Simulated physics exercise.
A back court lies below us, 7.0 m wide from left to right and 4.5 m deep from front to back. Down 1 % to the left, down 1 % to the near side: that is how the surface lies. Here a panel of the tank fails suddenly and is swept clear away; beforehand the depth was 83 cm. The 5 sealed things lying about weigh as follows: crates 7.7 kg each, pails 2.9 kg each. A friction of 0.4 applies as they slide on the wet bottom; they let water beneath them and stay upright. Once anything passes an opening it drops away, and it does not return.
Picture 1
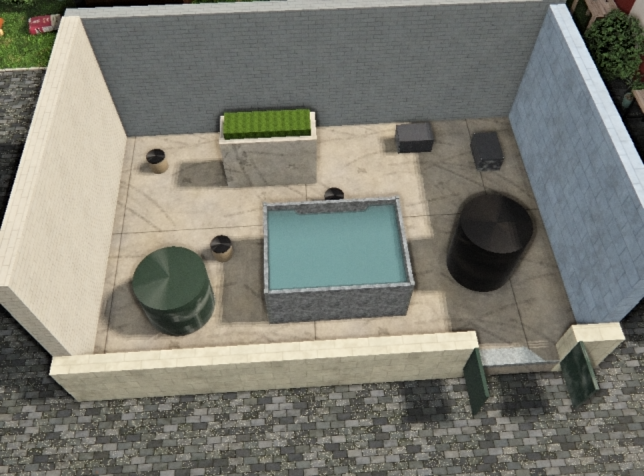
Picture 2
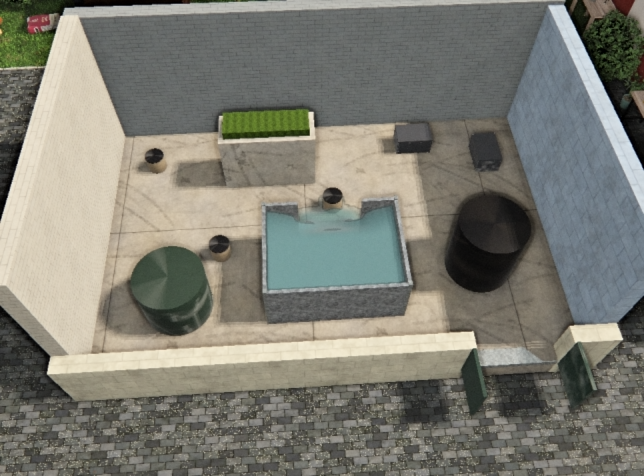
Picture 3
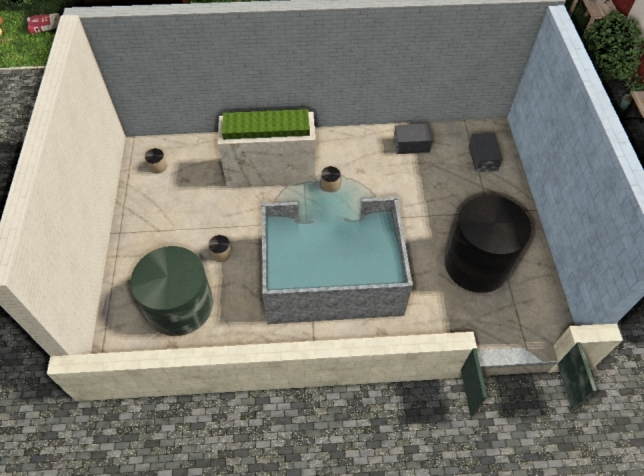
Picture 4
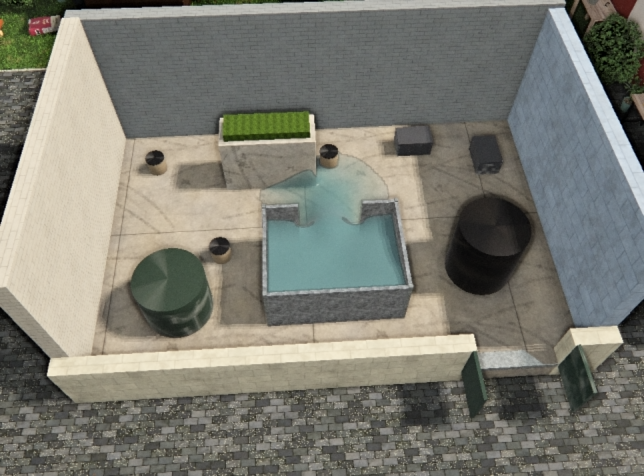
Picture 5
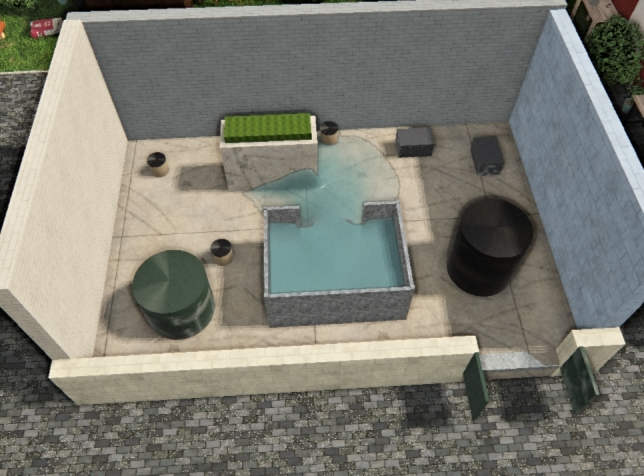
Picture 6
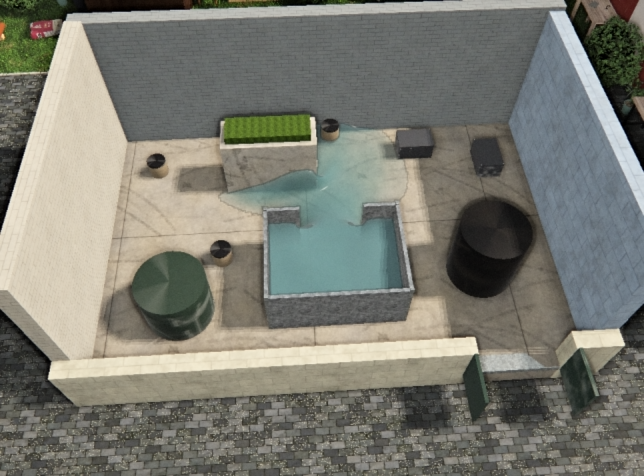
The footage shows a walled courtyard where the back panel of a stone water tank gives way and water pours out, pushing a small pail toward the rear wall while the puddle spreads across the paving and other objects stay put.
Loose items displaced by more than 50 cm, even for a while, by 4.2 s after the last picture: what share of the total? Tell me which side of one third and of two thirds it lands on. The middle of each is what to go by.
It ends in the top band.
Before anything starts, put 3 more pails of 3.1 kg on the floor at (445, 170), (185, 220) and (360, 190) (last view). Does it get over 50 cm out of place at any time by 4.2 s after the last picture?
Outcome: Breaks the threshold first, breaks the threshold next, breaks the threshold last.
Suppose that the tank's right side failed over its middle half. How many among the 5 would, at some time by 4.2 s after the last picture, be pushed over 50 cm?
Then 2.
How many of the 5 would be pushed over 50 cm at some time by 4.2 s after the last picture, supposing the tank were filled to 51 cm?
In that case the number is 4.
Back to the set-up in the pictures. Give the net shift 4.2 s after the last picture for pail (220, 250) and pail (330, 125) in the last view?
In turn: 80 cm, 300 cm.
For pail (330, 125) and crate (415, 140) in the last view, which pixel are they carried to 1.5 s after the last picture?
Roughly (300, 124), then roughly (510, 126).
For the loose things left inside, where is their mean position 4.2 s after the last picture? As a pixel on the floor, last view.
The centre is close to (308, 269).
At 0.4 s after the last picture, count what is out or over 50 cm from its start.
At that moment it comes to 1.
Then, 0.4 s after the last picture 1 of 5 are over 50 cm from their spots; 1 afloat.
Then, 1.5 s after the last picture 2 of 5 are over 50 cm from their spots; 2 afloat.
Then, 2.8 s after the last picture 4 of 5 are over 50 cm from their spots; 4 afloat.
Then, 4.2 s after the last picture 5 of 5 are over 50 cm from their spots, and 5 have been at some point; 3 afloat.
